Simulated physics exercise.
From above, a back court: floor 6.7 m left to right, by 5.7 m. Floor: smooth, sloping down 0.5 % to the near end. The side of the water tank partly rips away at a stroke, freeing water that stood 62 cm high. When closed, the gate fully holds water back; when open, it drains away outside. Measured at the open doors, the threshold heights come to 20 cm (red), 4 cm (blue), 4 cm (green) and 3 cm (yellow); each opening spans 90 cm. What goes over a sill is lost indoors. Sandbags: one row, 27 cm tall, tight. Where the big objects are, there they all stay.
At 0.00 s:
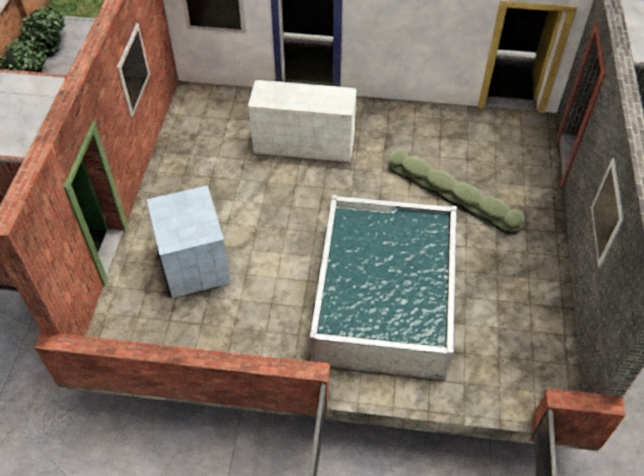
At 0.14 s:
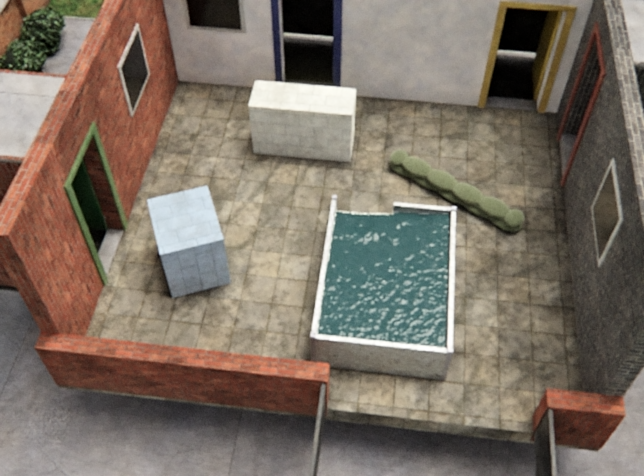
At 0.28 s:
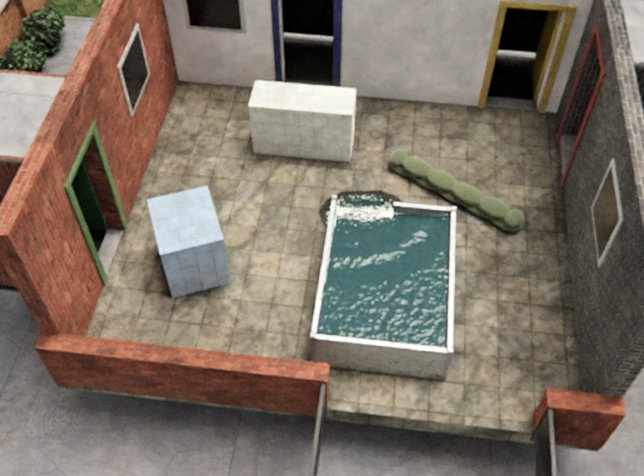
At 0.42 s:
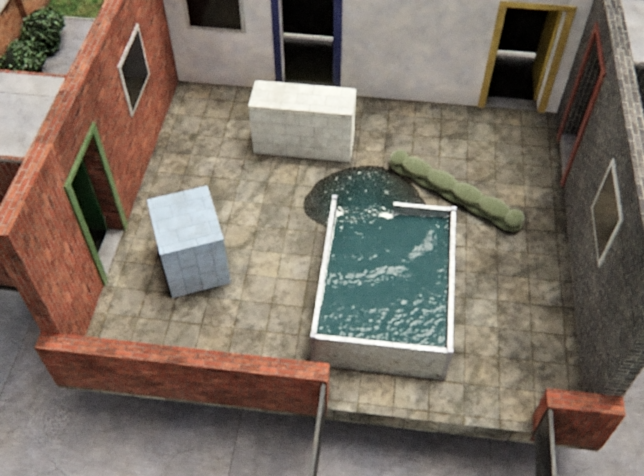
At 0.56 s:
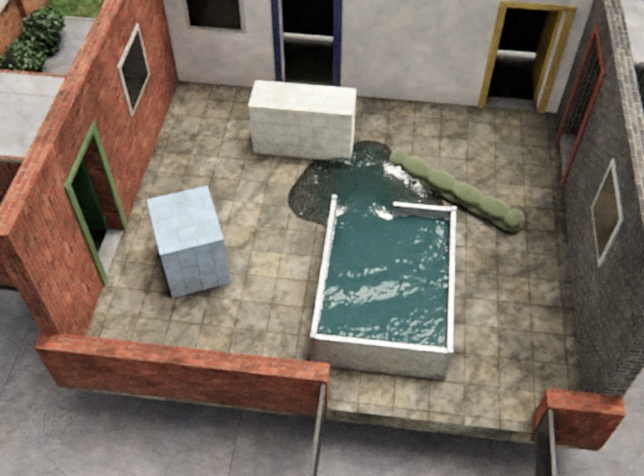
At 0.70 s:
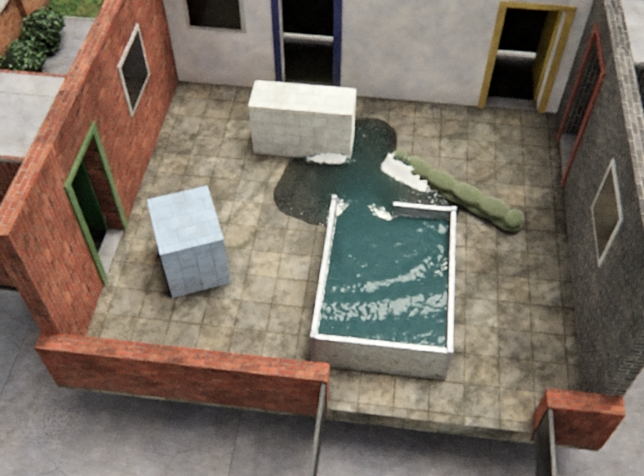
A white-rimmed tank of green-blue water stands right of centre in a stone-paved courtyard, seen from high above by a still camera. A pale blue block sits to its left, a cream block and a green hedge lie beyond it, and brick, white and grey walls surround them. Part of the tank's far rim breaks away, and water pours out, spreading darkly across the paving to the cream block and hedge.
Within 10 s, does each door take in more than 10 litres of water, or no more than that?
Result: The red door stops short of the limit, the blue door overruns the limit, the green door overruns the limit, the yellow door overruns the limit.
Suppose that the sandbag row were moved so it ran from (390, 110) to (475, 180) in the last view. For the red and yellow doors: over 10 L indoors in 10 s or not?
So the red door comes out low enough while the yellow door comes out low enough.
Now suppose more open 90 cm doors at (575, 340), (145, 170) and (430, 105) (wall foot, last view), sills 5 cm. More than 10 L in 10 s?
In that order: Short of it, beyond it, beyond it.
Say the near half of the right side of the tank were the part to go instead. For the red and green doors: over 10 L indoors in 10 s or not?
Measured against that limit, red comes out short of it and green comes out short of it.
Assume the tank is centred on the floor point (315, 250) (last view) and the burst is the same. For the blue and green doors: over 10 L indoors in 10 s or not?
Relative to the limit, blue is within it and green is beyond it.
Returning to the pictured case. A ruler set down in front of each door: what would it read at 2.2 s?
You'd see red at 0 cm, blue at 7 cm, green at 0 cm and yellow at 1 cm.
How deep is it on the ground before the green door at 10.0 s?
About 7.0 cm deep.
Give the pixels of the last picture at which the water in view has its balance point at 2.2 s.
Near (363, 238).
After 1.4 s water covers 15 % of the floor and is deepest (32 cm) near (394, 180); red door not reached, blue door 2 cm at the sill, 0 L in, green door not reached, yellow door not reached.
After 2.2 s water covers 35 % of the floor and is deepest (32 cm) near (362, 161); red door not reached, blue door 7 cm at the sill, 1 L in, green door not reached, yellow door not reached.
After 3.5 s water covers 60 % of the floor and is deepest (22 cm) near (394, 180); red door 12 cm at the sill, 0 L in, blue door 6 cm at the sill, 7 L in, green door 6 cm at the sill, 0 L in, yellow door 4 cm at the sill, 0 L in.
After 6.0 s water covers 75 % of the floor and is deepest (15 cm) near (394, 180); red door 8 cm at the sill, 0 L in, blue door 4 cm at the sill, 12 L in, green door 7 cm at the sill, 10 L in, yellow door 6 cm at the sill, 8 L in.
After 10.0 s water covers 95 % of the floor and is deepest (10 cm) near (173, 231); red door 6 cm at the sill, 0 L in, blue door 6 cm at the sill, 23 L in, green door 7 cm at the sill, 41 L in, yellow door 5 cm at the sill, 26 L in.
